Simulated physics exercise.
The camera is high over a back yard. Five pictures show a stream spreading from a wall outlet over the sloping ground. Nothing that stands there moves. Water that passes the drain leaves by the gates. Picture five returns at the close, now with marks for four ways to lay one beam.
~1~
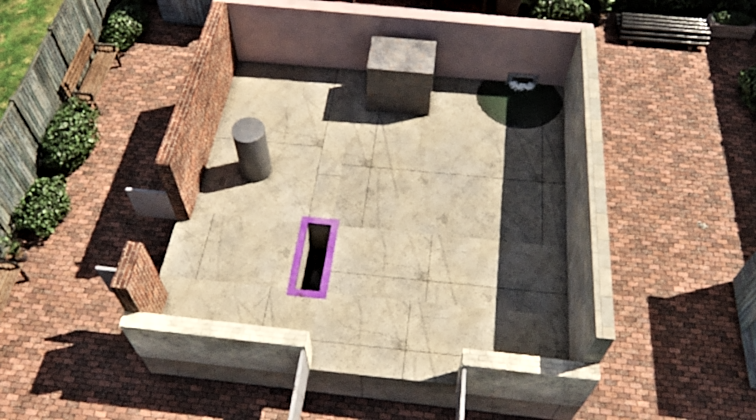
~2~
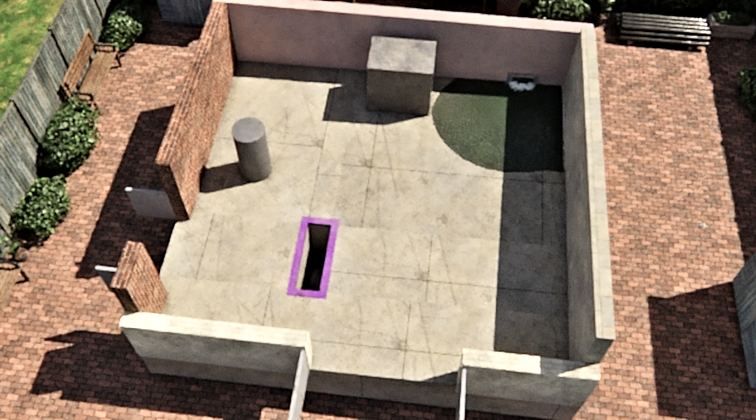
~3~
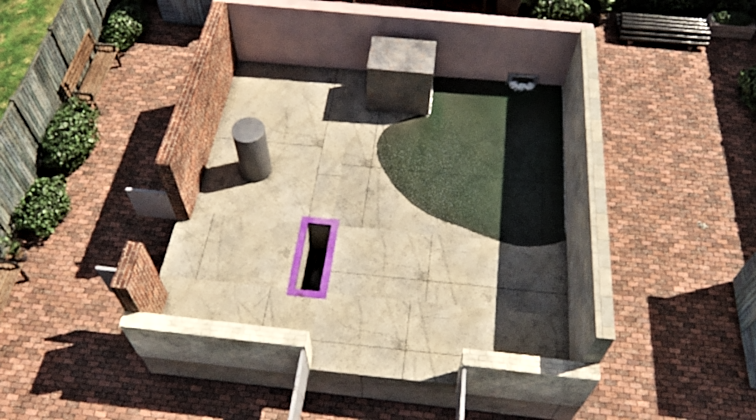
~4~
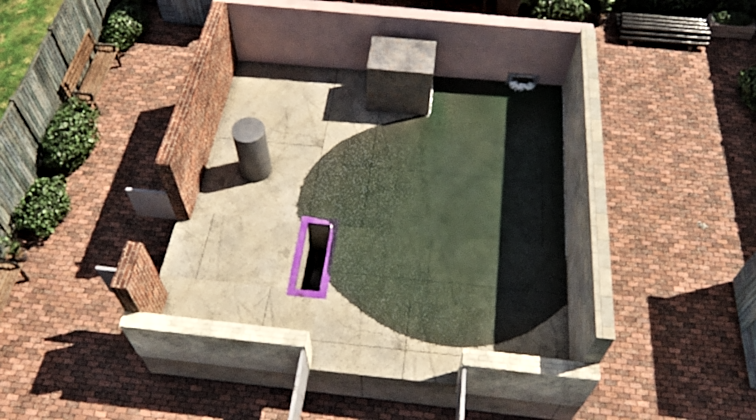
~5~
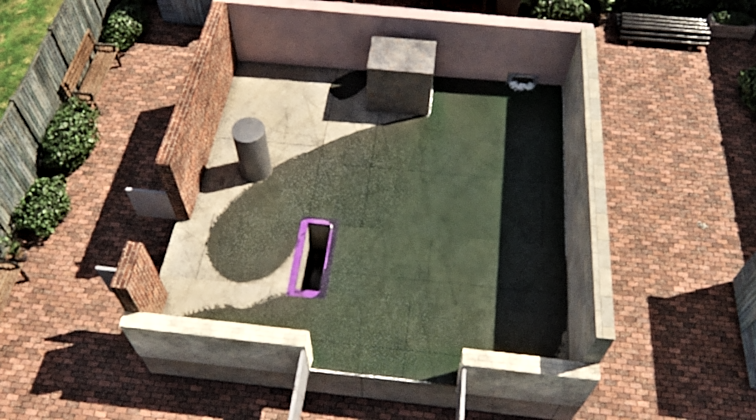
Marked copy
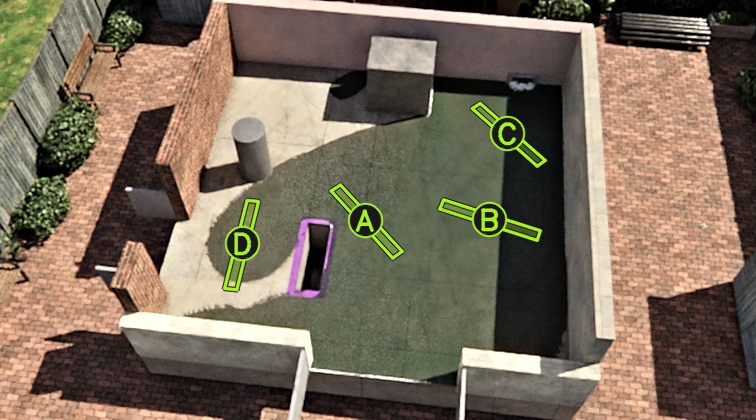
To begin with, a small dark wet patch lies below an outlet at the back right of a walled yard, seen from above. The patch spreads left and toward the front, past a square block, reaching the purple-edged drain. It then surrounds much of the drain and extends further left, near the grey cylinder.
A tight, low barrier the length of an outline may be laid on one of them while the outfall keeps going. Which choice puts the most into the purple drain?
It is B.
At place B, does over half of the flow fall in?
No.
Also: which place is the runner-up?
Here it is place D.
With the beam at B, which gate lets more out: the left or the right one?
The left gate.
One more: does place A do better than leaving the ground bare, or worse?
Worse.
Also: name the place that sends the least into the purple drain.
A it is.
On the marked copy, A from (335, 187) to (397, 254); B from (441, 204) to (538, 235); C from (476, 105) to (541, 163); D from (230, 289) to (252, 200).
Choosing A, next to none of the stream goes into the purple drain, about 99 % out by the gates.
Choosing B, about 35 % of the stream goes into the purple drain, about 64 % out by the gates.
Choosing C, about 16 % of the stream goes into the purple drain, about 84 % out by the gates.
Choosing D, about 25 % of the stream goes into the purple drain, about 74 % out by the gates.
